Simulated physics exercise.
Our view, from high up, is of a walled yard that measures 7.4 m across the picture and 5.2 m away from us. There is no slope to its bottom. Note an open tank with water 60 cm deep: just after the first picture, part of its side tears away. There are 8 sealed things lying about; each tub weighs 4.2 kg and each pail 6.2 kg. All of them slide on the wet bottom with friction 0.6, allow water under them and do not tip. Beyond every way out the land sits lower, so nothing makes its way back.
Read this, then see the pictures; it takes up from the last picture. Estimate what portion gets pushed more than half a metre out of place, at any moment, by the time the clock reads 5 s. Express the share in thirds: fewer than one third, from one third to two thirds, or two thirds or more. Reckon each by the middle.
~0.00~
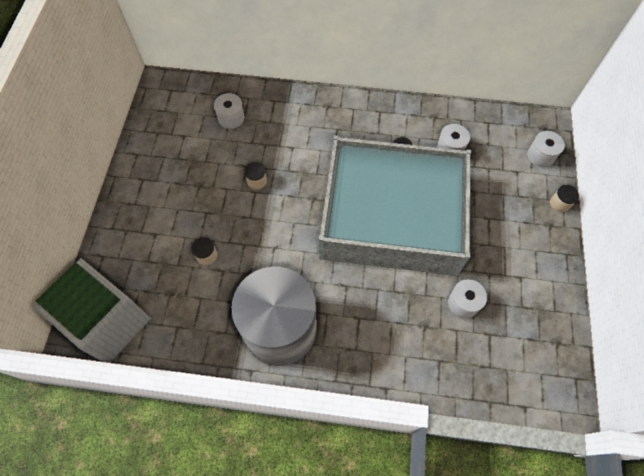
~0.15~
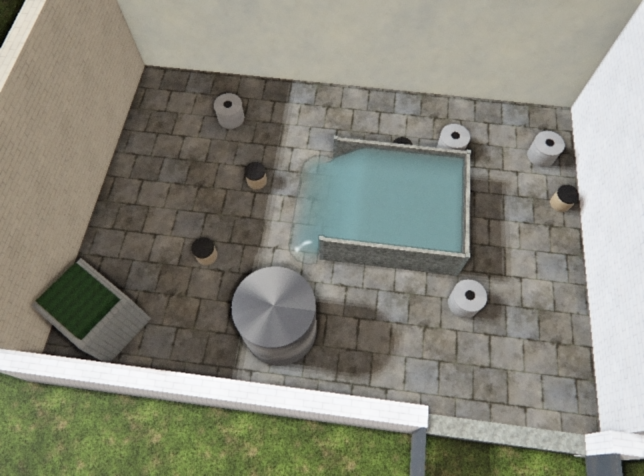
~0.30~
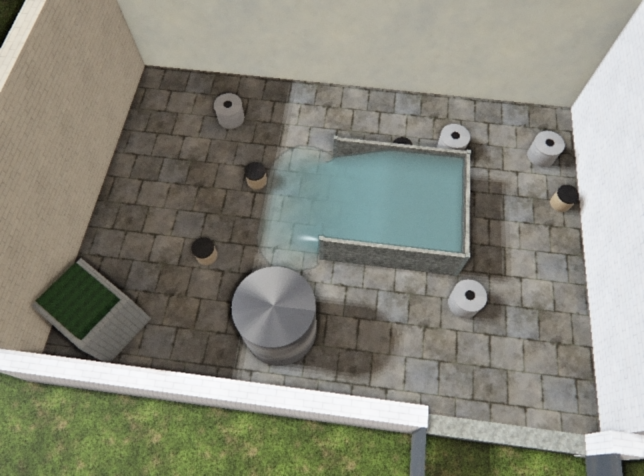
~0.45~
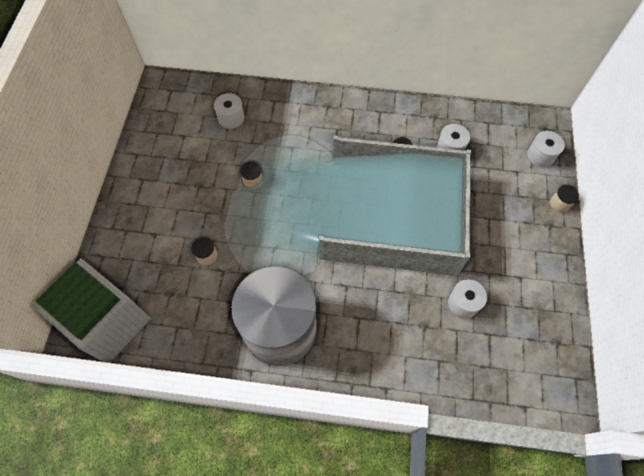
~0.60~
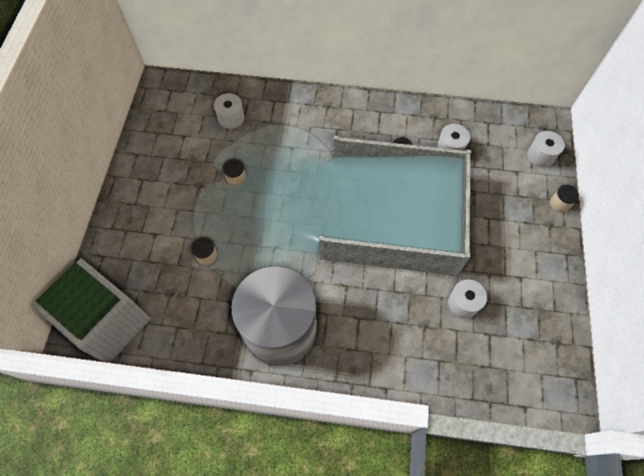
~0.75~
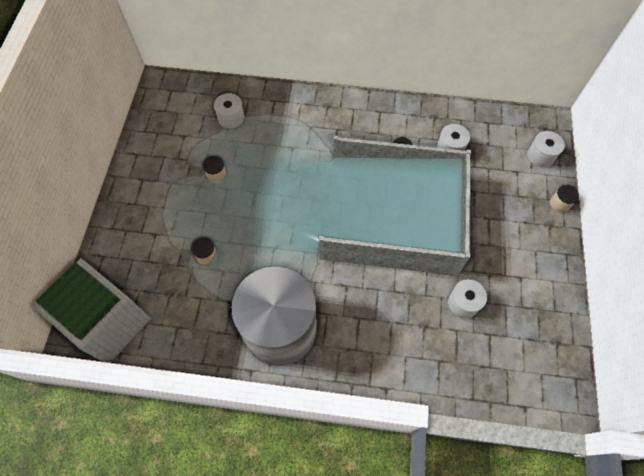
From one third to two thirds.
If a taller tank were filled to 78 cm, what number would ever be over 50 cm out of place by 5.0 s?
The answer would then be 3.
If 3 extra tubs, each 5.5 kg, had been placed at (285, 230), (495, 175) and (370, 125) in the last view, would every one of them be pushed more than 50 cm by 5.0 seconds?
Outcome: Breaks the threshold first, stays within next, stays within last.
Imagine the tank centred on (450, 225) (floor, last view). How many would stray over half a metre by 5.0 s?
In that case 3 of them.
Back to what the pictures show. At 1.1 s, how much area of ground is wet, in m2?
That flooded area is roughly 13 m2.
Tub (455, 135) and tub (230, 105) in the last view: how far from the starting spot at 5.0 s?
0 cm, then 30 cm.
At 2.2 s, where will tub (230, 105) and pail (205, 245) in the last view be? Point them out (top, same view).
First near (165, 61), second near (89, 255).
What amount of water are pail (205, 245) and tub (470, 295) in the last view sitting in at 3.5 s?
First about 19 cm, second about 0 cm.
After 1.1 s 1 of 8 are over 50 cm from their spots; 0 afloat.
After 2.2 s 3 of 8 are over 50 cm from their spots; 3 afloat.
After 3.5 s 3 of 8 are over 50 cm from their spots; 3 afloat.
After 5.0 s 2 of 8 are over 50 cm from their spots, and 3 have been at some point; 3 afloat.
